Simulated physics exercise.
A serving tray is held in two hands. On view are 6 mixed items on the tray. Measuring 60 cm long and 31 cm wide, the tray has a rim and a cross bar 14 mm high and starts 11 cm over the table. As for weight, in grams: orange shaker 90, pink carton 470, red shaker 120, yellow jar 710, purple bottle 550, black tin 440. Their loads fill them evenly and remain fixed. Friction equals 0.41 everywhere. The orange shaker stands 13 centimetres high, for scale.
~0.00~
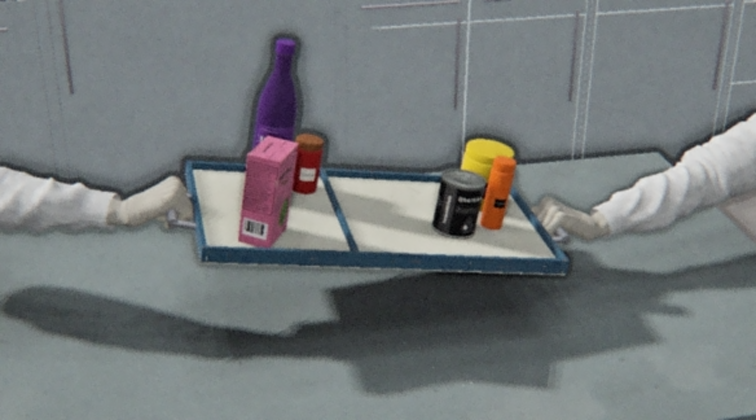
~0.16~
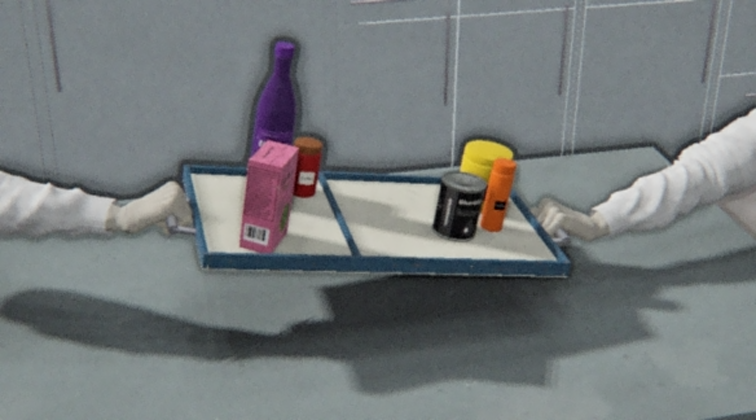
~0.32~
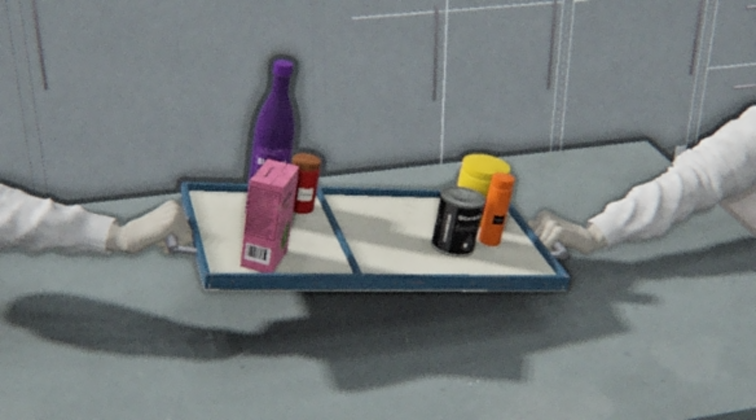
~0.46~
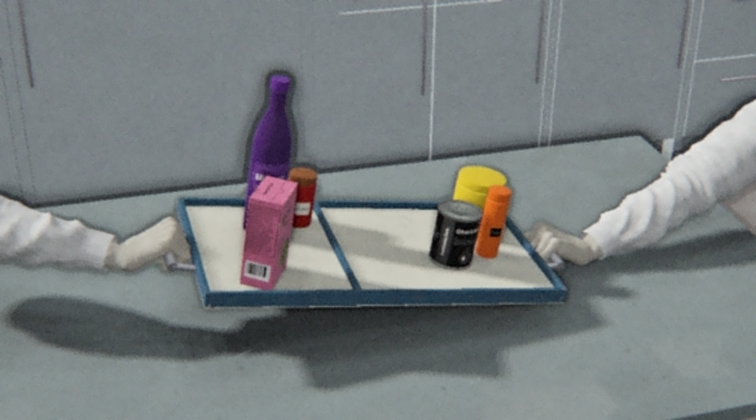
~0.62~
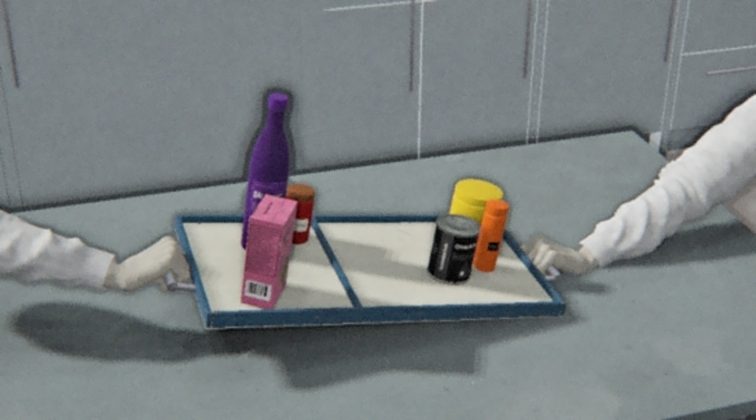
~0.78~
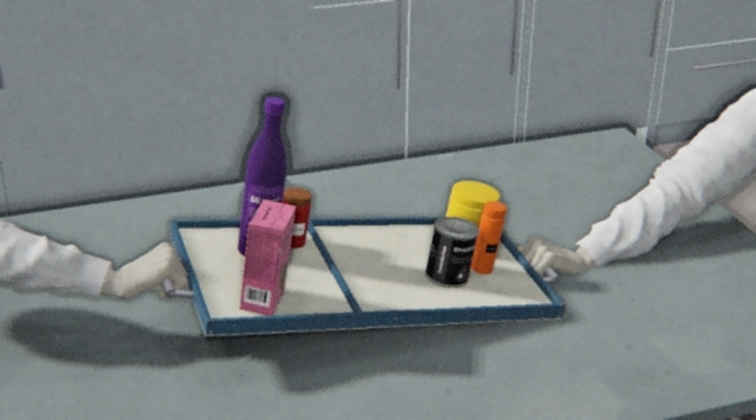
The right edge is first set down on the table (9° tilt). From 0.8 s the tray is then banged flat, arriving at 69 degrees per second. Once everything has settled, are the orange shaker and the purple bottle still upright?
The orange shaker is; the purple bottle is not.
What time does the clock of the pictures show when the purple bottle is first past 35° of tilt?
1.5 s or so.
By 1.28 s, tray flat on the table; purple bottle rocked 18° off its seat near (224, 221).
By 1.58 s, tray flat on the table; purple bottle now off the tray.
When it is over (3.3 s), off the tray and tipped over, purple bottle; the other 5 within 5 cm of the start. In the last view, orange shaker near (482, 246).
